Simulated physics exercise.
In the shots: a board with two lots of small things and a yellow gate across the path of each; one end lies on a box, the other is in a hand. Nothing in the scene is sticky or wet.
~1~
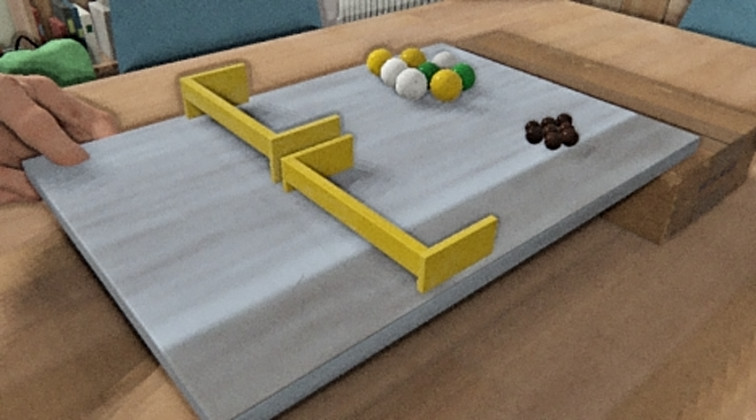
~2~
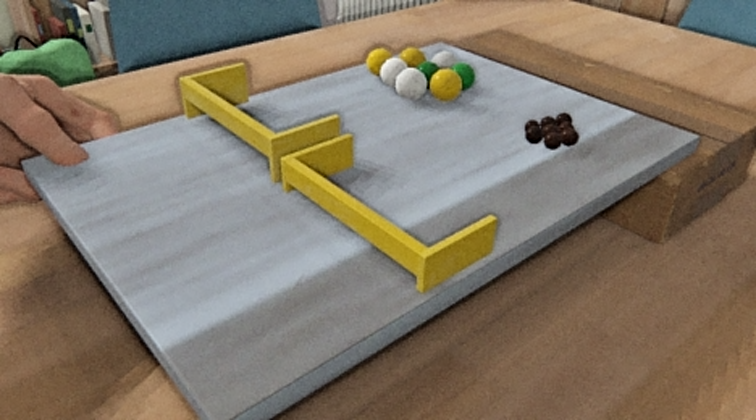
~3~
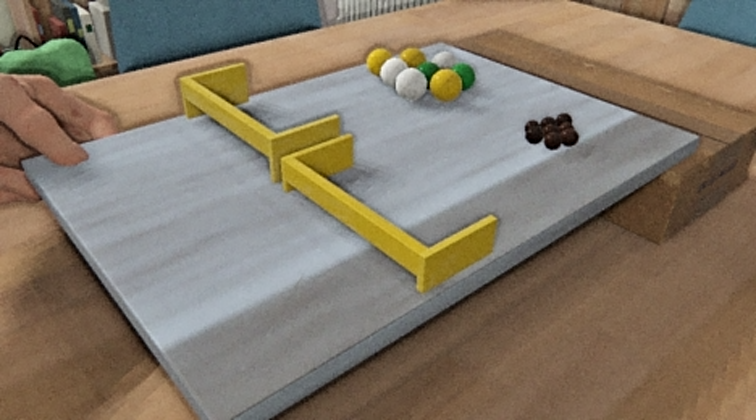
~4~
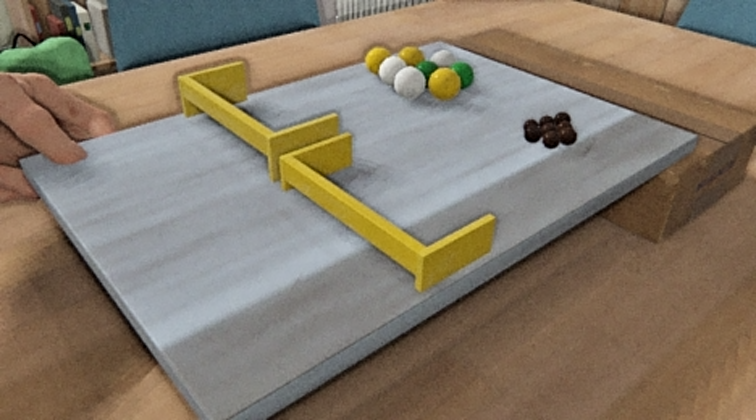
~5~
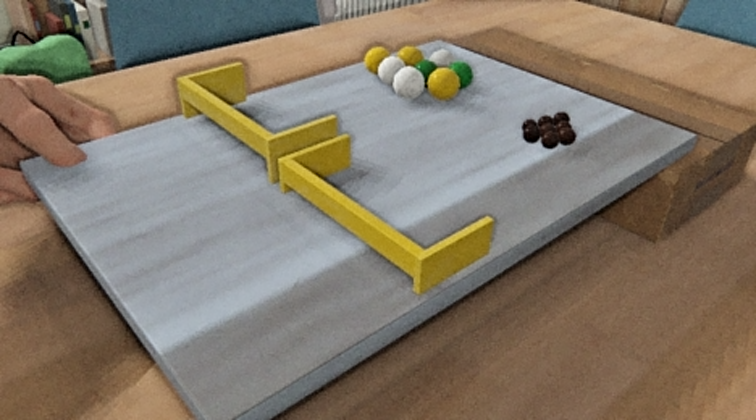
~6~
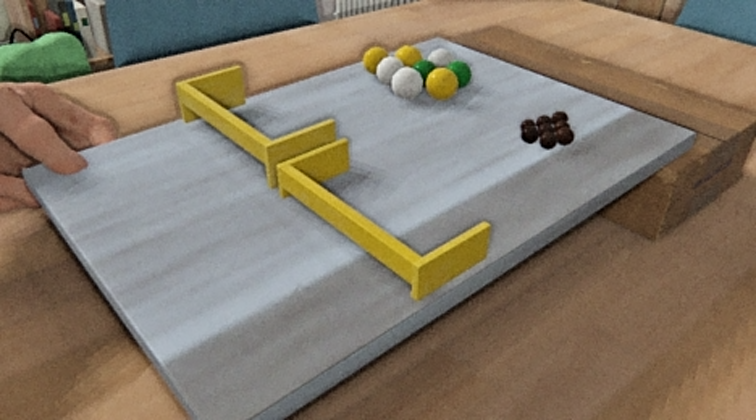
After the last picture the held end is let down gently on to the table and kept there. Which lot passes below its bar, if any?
My prediction: The near lot is penned in; the far lot is penned in.
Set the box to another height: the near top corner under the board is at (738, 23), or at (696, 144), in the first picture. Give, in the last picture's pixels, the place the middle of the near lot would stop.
First near (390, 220), then near (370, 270).
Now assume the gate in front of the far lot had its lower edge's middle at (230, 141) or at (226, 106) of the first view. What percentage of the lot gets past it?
Near 0 % and 100 %.
Then, 0.40 s on from there, board sloping at 8°; near lot on its way down; far lot on its way down.
Then, 0.76 s on from there, board resting at 10°; near lot has reached its gate; far lot has reached its gate.
In the end, board resting at 10°; near lot gathered behind its gate; far lot gathered behind its gate.
